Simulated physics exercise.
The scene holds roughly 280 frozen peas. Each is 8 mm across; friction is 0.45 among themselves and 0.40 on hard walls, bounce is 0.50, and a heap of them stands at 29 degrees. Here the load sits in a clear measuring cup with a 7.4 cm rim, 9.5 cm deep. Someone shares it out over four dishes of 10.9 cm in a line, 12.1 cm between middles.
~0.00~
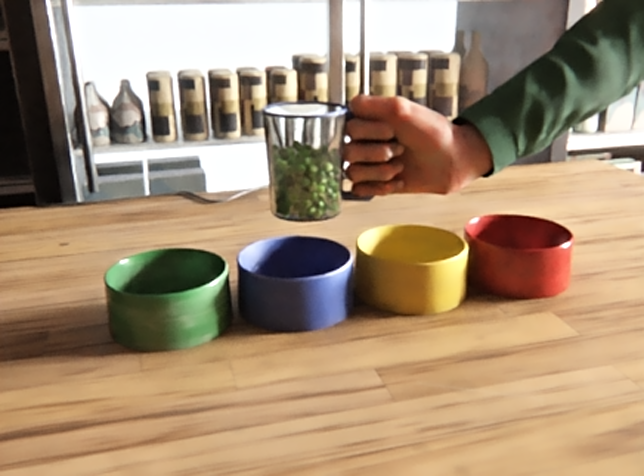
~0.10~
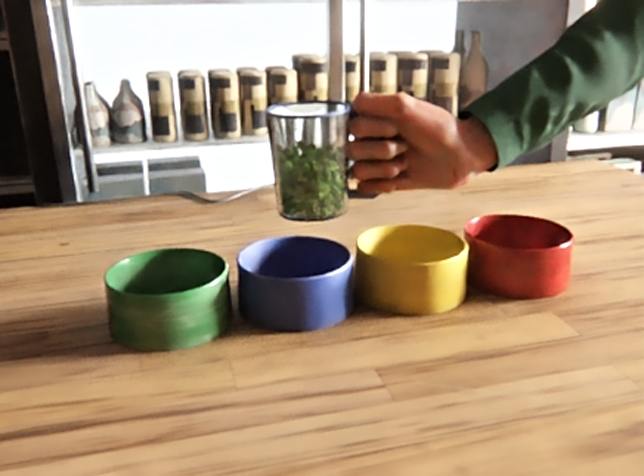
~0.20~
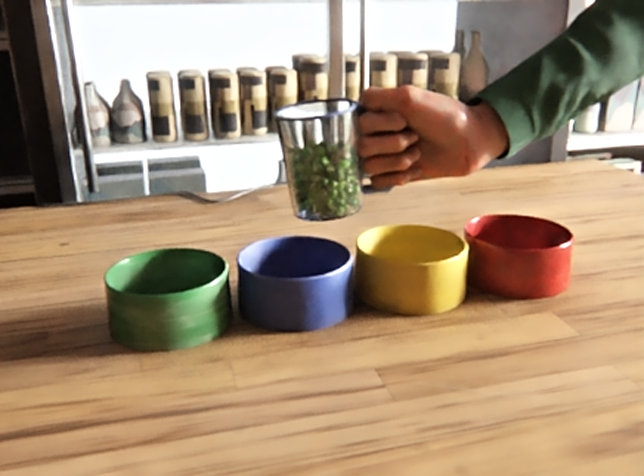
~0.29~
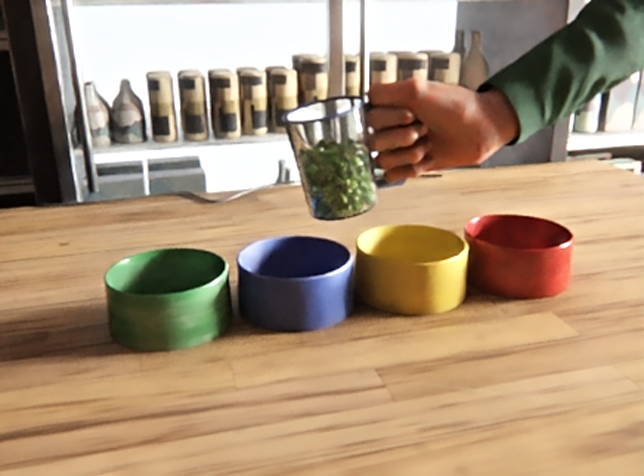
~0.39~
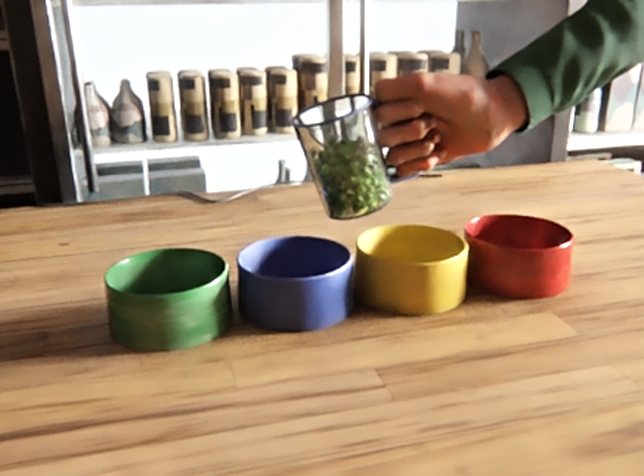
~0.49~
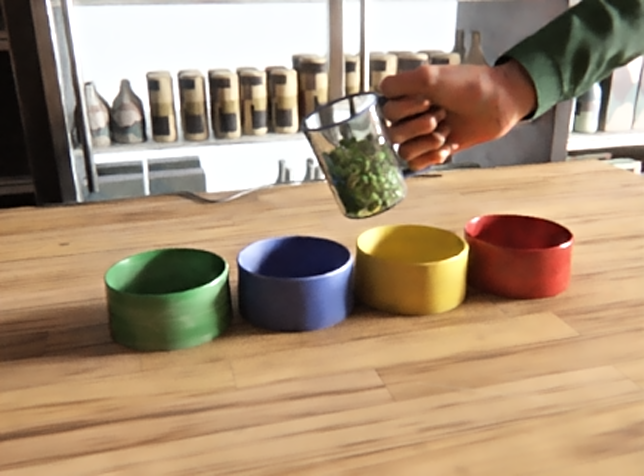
We see a hand in a green sleeve holding a clear cup of green peas above a row of green, blue, yellow and red dishes, moving it a short way right while gradually tilting its rim toward the left.
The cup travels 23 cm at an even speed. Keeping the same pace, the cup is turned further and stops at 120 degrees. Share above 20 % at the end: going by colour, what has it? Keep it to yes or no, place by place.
Place by place: Red yes, blue no, green no, yellow yes, counter yes.
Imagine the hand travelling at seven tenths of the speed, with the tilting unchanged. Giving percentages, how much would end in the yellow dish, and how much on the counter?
Shares - yellow 100, counter 0.
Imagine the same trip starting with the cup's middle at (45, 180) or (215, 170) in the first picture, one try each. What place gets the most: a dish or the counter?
The winner: Blue, then yellow.
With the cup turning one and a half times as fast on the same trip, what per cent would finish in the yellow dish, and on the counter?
Then yellow would get 100 and the counter 0.
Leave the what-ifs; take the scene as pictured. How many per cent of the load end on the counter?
Close to 35 per cent, give or take.
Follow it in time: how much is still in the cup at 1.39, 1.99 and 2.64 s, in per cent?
Going in order, it reads 100, then 95, and finally 0 per cent.
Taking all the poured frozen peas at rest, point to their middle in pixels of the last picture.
Resting centre estimate: Around (462, 273).
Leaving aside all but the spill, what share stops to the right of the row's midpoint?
Share: About 100 in a hundred.
After 1.39 s, tilt 67 degrees; cup holds 100 %.
Then, at 1.99 s, tilt 98 degrees; cup holds 95 %, yellow 5 %.
After 2.64 s, tilt 120 degrees; cup holds 0 %, red 35 %, yellow 30 %.
By 3.5 s all is still; red 35 %, blue 0 %, green 0 %, yellow 30 %, counter 35 %.
